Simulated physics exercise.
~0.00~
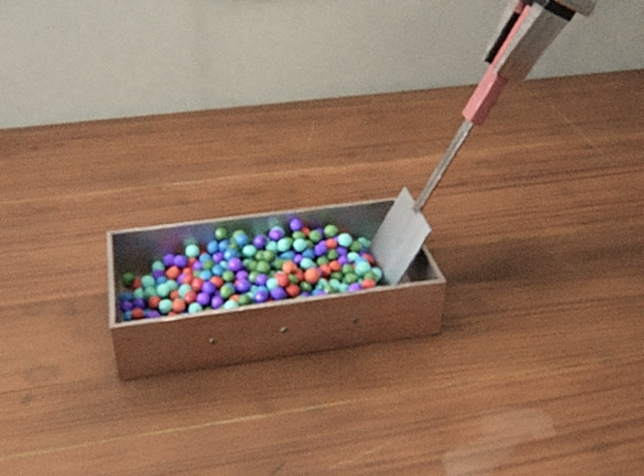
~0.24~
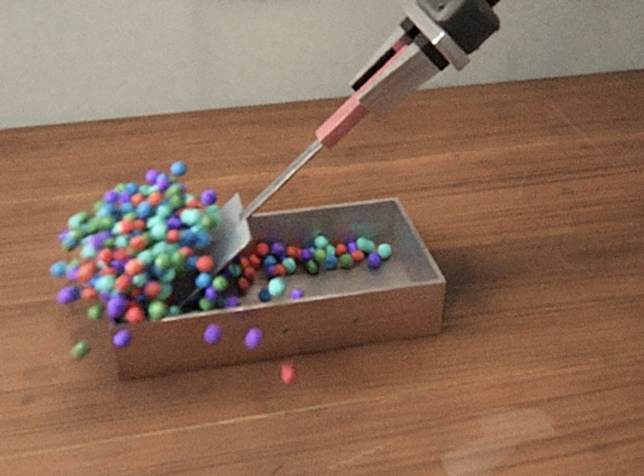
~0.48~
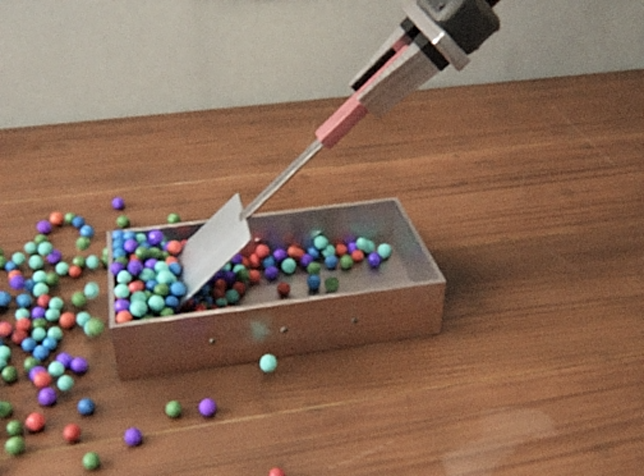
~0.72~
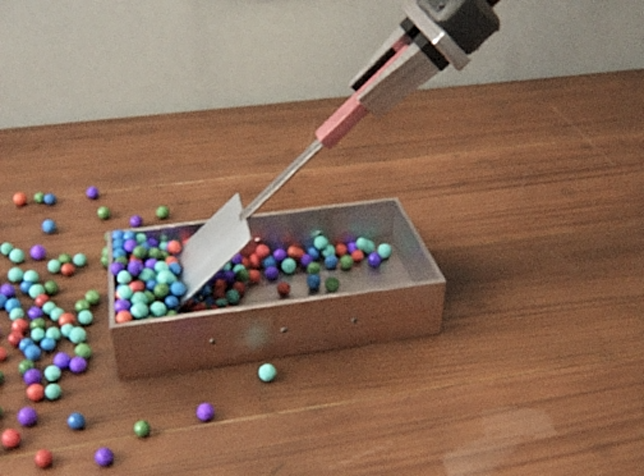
On a brown wooden table top, a robotic arm holds a flat paddle at the right end of a long, narrow trough filled with small, round, multicoloured sweets. The arm sweeps the paddle leftward, driving the sweets into a tall heap that bulges over the left end. The paddle stops inside the trough, and many sweets spill over the left end while a few drop in front. They scatter and roll across the table. At the end, the tilted paddle rests against the sweets packed at the left, a thinner trail lies behind it, and the trough has not moved.
